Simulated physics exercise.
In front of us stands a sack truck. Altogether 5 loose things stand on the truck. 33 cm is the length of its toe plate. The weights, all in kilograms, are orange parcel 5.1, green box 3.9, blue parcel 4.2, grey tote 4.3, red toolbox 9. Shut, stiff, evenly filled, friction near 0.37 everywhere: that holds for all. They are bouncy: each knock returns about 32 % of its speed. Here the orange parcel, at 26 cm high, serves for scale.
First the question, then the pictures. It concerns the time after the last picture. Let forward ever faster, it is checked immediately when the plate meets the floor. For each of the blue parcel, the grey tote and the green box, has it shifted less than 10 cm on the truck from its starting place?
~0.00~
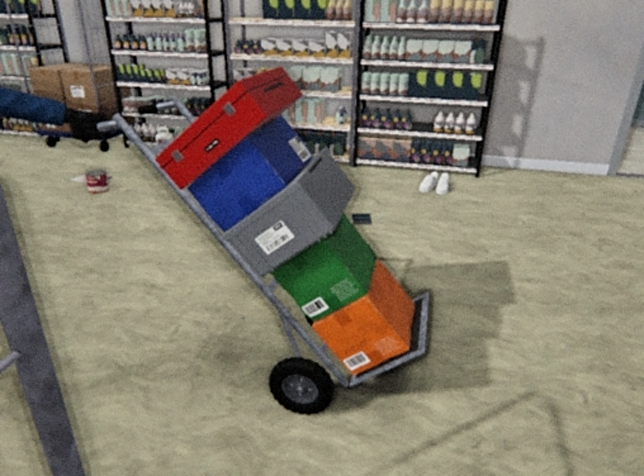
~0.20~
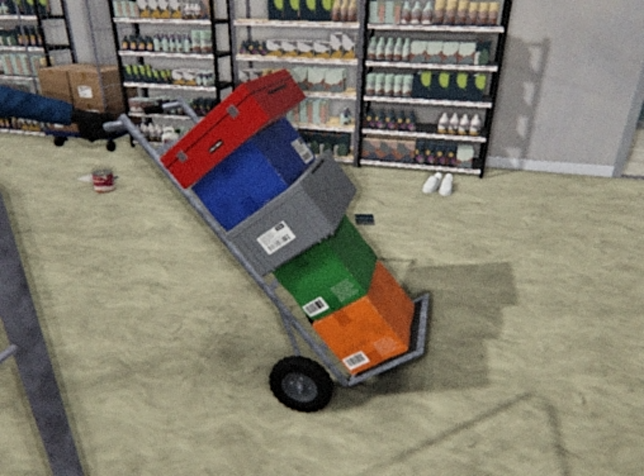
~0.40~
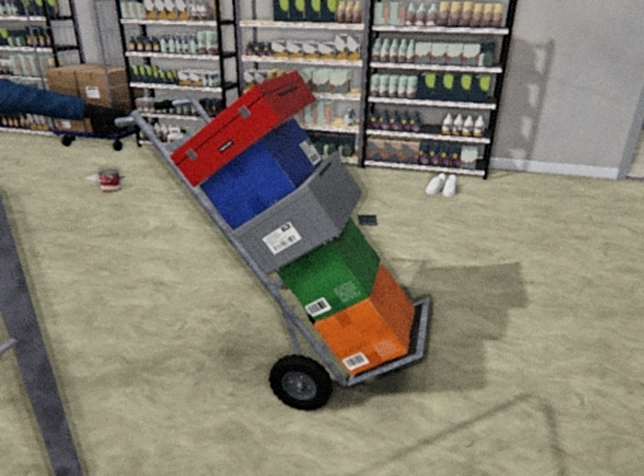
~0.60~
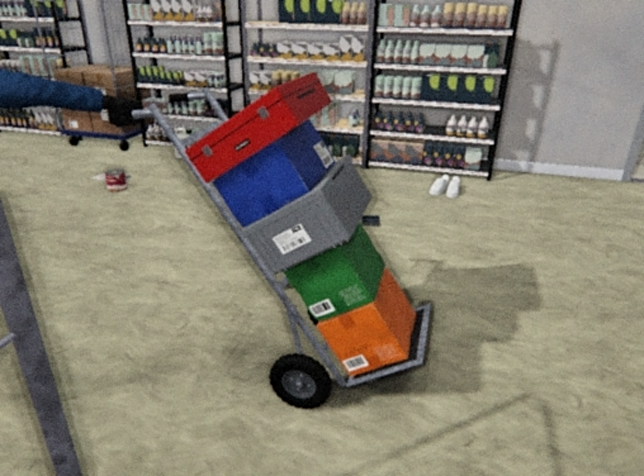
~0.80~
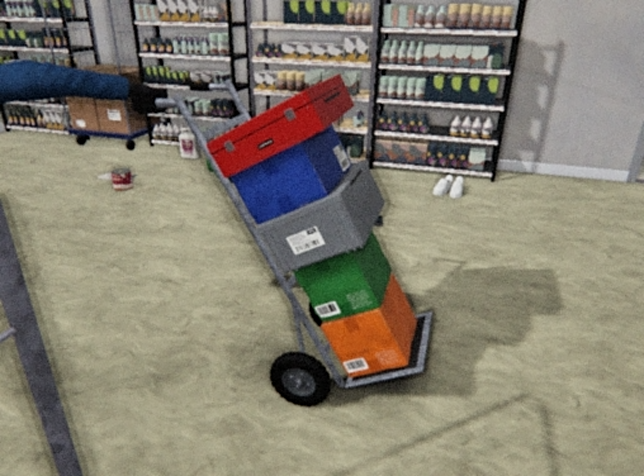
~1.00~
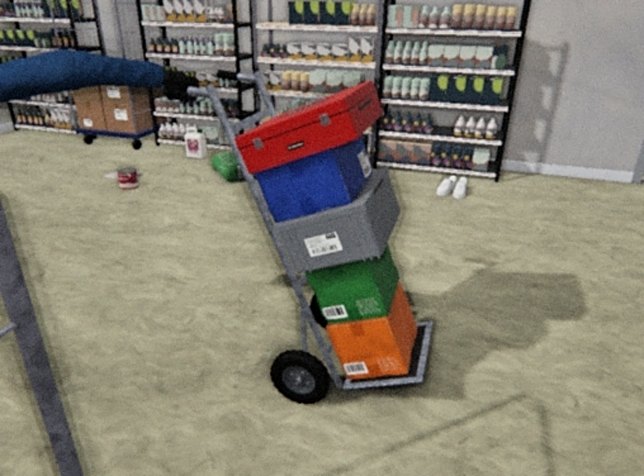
At the end, the blue parcel changes position. The grey tote changes position. The green box changes position.
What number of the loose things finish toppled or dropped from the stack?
The number is 5.
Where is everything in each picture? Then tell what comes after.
The first picture shows leaning back 40°; blue parcel (254, 171); grey tote (295, 211); green box (326, 263).
The second picture shows leaning back 40°; orange parcel (366, 315); red toolbox (237, 127).
The third picture shows leaning back 38°; orange parcel (367, 317); red toolbox (247, 126).
The fourth picture shows leaning back 34°; orange parcel (369, 320); red toolbox (262, 125).
The fifth picture shows leaning back 29°; orange parcel (371, 323); red toolbox (285, 124).
The sixth picture shows leaning back 23°; blue parcel (317, 172); grey tote (343, 219); green box (354, 274).
After 2.10 s, truck upright; blue parcel tipped 23° from how it sat near (491, 212); grey tote tipped 23° from how it sat near (467, 260); green box tipped 23° from how it sat near (426, 300).
After 2.50 s, truck upright; green box, blue parcel, grey tote and red toolbox now dropped from the stack; orange parcel tipped 67° from how it sat.
At rest (3.5 s), dropped from the stack, green box, blue parcel, grey tote and red toolbox; tipped over on the truck, orange parcel. Seen from the same camera at the end, grey tote near (609, 390).
